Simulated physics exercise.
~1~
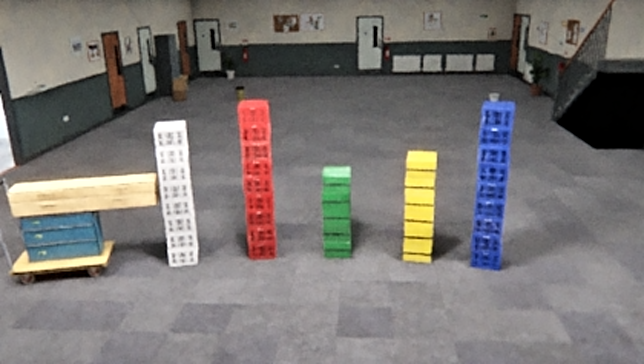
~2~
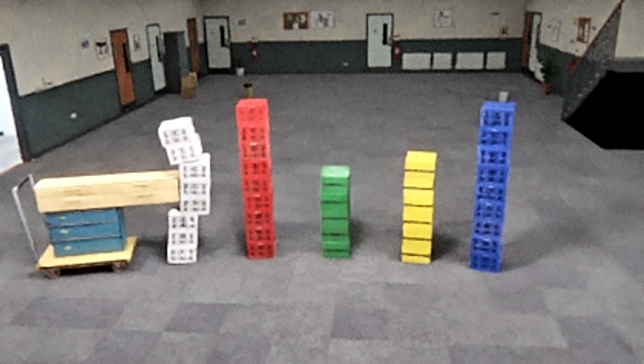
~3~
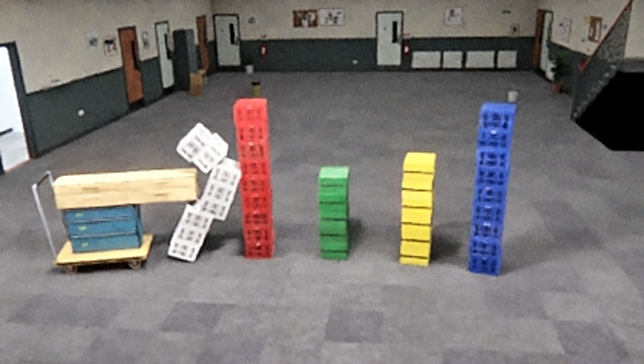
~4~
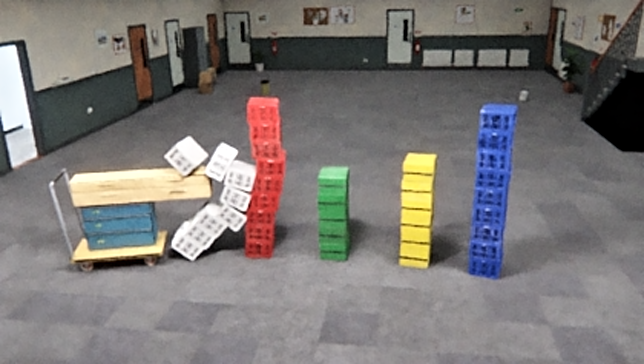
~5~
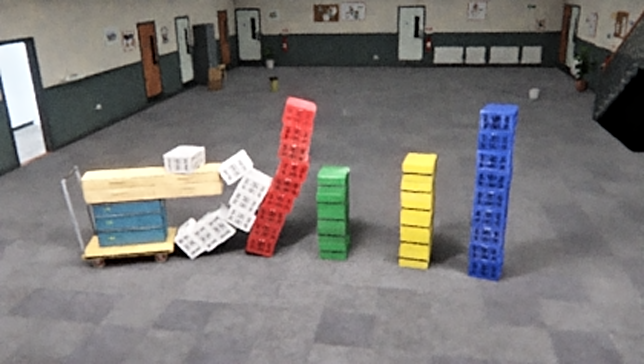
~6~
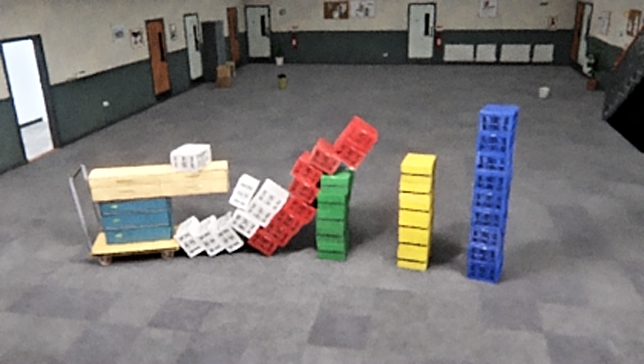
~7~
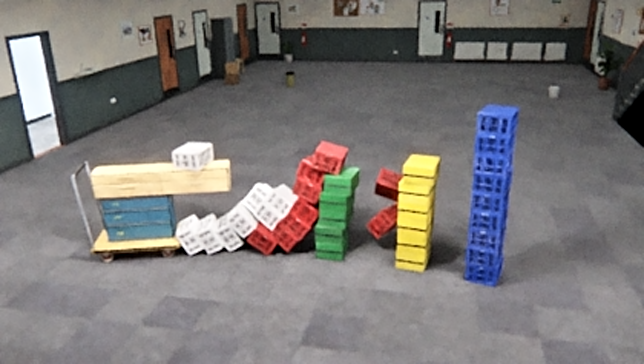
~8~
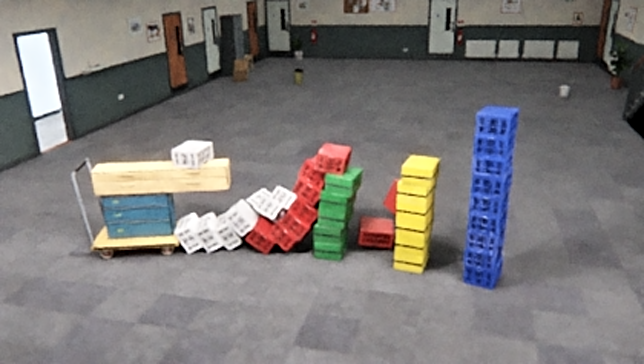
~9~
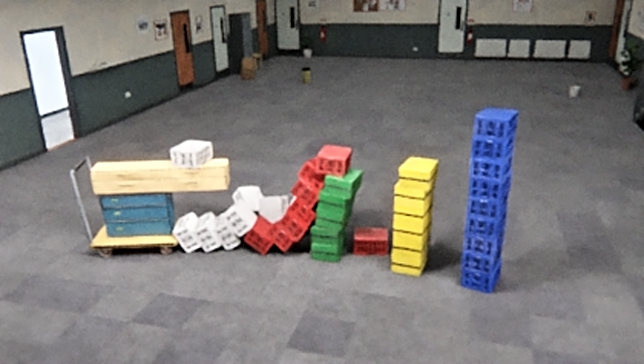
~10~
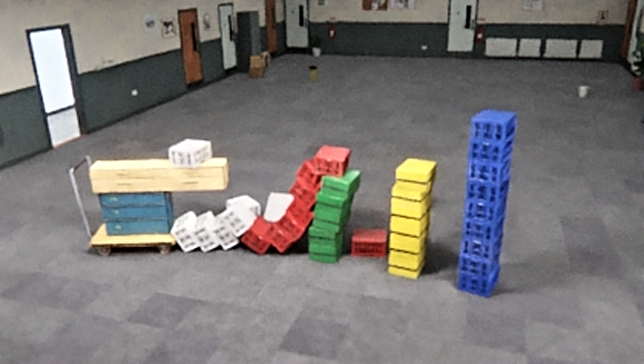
A trolley carrying a long wooden case rolled right into a white stack of crates, which buckled and toppled the red stack against the green one; two red crates flew over toward the yellow stack, and the green, yellow and blue stacks stayed standing.
